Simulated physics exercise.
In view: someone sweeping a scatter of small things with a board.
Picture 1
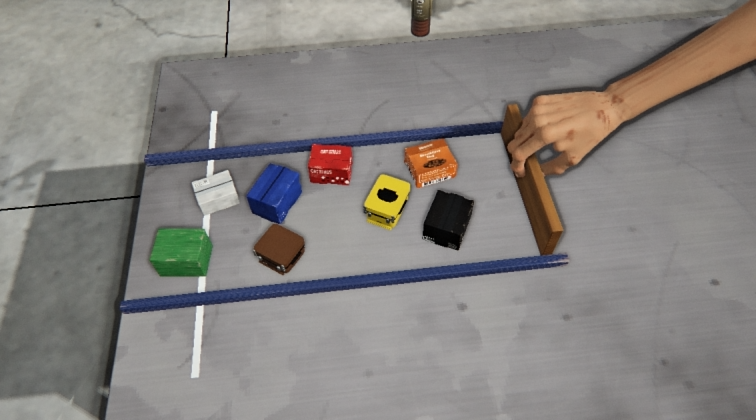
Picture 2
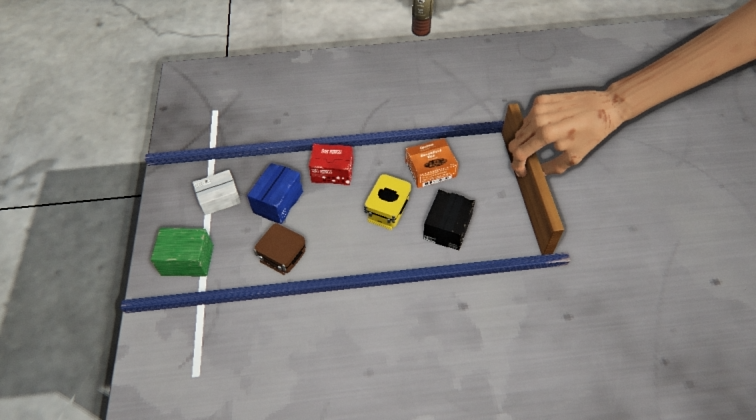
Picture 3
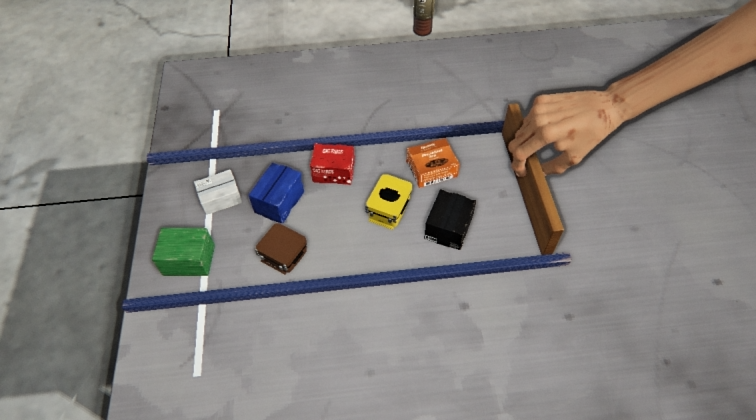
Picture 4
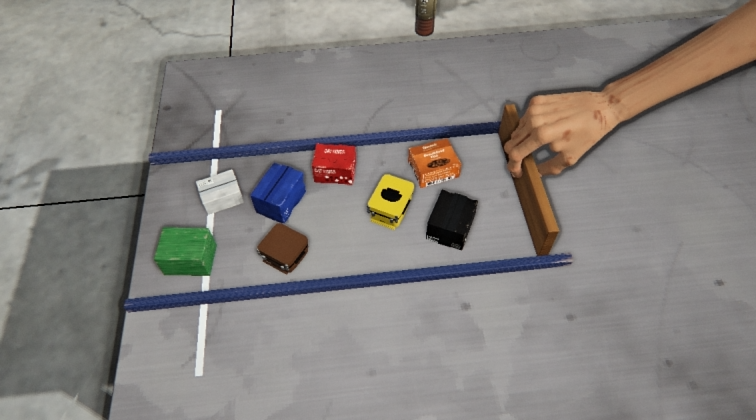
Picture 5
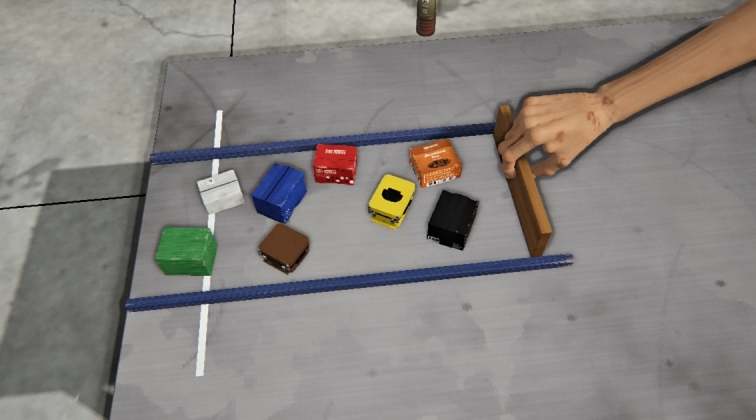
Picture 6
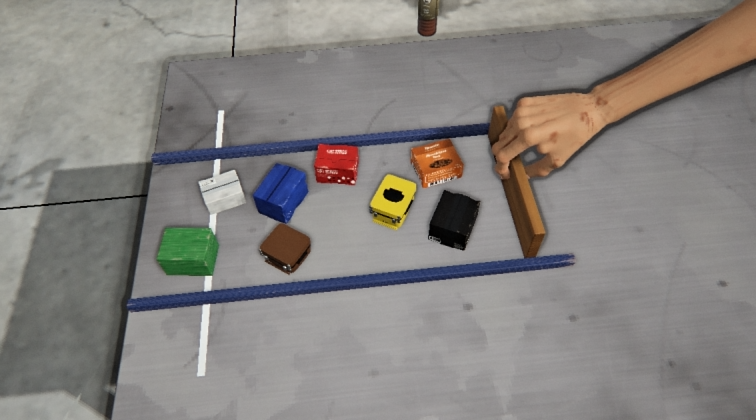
On a gray tabletop between two blue rails, a hand nudges a wooden board slightly left toward eight scattered colored boxes.
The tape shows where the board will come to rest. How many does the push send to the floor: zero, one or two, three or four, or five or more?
Outcome: The number that fall off is one or two.
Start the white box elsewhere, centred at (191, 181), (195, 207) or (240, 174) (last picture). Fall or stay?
In that order, it goes over; is lost; is lost.
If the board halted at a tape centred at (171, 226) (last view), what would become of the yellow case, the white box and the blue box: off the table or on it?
The yellow case is kept, the white box drops off, the blue box is lost.
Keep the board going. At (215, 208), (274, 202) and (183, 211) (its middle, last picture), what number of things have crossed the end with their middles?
It would be 2, 0 and 5.
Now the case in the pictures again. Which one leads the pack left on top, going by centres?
Foremost is the red box.
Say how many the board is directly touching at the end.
In contact: 3.
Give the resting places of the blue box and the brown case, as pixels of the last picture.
Near (158, 217) and (147, 268).
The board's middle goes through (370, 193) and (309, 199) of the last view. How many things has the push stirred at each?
The counts are 5 and 7.
Soon after, none off yet; green block at rest near (189, 252); white box at rest near (223, 192); blue box at rest near (282, 193).
After that, none off yet; green block at rest near (189, 252); white box at rest near (223, 192); blue box displaced a little near (273, 201).
And then, none off yet; green block displaced about its own width near (157, 256); white box displaced about its own width near (178, 207); blue box displaced well along near (204, 211).
In the end, the number that fall off is one or two; gone, white box and green block.
